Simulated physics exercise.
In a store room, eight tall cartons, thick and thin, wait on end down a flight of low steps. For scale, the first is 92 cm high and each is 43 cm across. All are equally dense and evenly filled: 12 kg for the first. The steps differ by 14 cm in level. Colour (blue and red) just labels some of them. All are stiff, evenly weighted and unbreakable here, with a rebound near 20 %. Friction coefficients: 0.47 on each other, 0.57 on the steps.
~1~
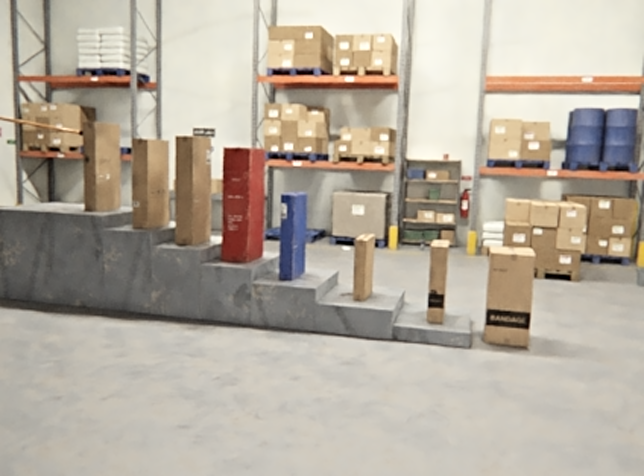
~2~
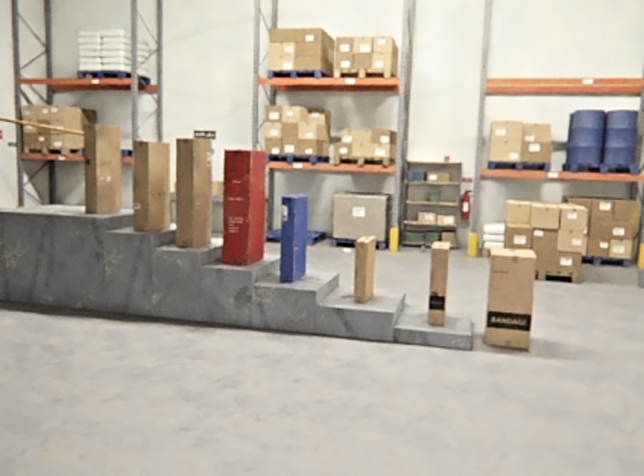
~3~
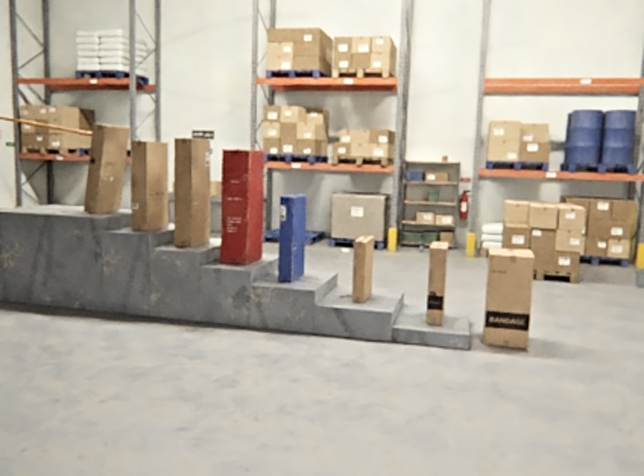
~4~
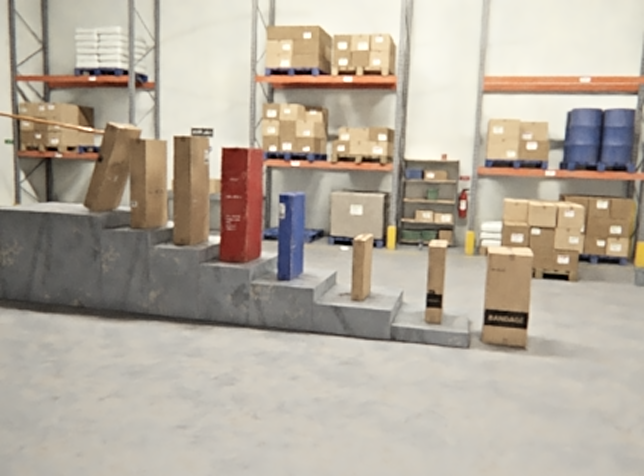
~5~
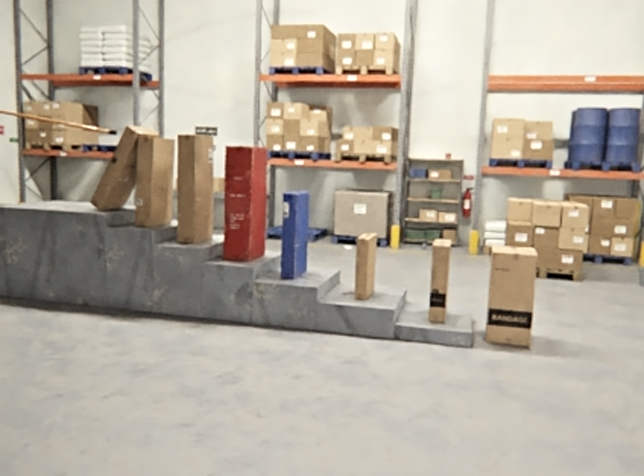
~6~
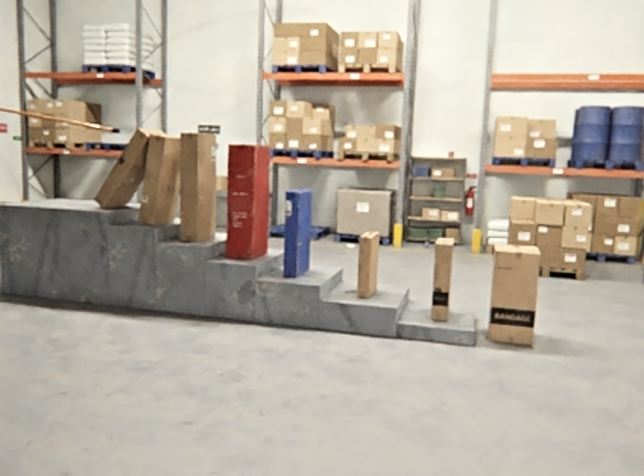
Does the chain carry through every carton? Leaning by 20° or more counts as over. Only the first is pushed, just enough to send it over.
Outcome: No, some stay up.
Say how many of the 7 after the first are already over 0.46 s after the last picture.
At that moment 1.
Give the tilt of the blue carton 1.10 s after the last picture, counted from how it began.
Some 5°.
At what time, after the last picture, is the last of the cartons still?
At about 5.0 s.
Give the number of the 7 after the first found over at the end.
The count is 5.
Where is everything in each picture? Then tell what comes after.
In the first picture (places mark the middle of the side facing us), pole end (81, 133) 12 cm from the first carton; blue carton (287, 238); red carton (236, 205); the rest undisturbed.
The second picture shows pole end 5 mm from the first carton; blue carton (287, 240).
The third picture shows pole end pushing; blue carton (286, 240); the rest undisturbed.
The fourth picture shows pole end stopped; blue carton (285, 238); the rest undisturbed.
The fifth picture shows pole end (111, 132) stopped; blue carton (289, 237); the rest undisturbed.
The sixth picture shows pole end (114, 130) stopped; blue carton (291, 235); red carton (240, 202); steepest lean 9°, the carton at (171, 181); one has shifted.
Then, 0.46 s after the last picture, 1 of the 7 other cartons over.
Then, 1.10 s after the last picture, 3 of the 7 other cartons over; red carton leaning 28°; blue carton leaning 6°.
Then, 1.44 s after the last picture, 4 of the 7 other cartons over; red carton leaning 63°; blue carton leaning 51°.
Then, 1.78 s after the last picture, 5 of the 7 other cartons over; blue carton lying flat; red carton lying flat.
At rest, 5 of the 7 other cartons over; blue carton lying flat; red carton lying flat. Two left standing. As the last picture would show them, middles, blue carton near (360, 272), red carton near (321, 247).
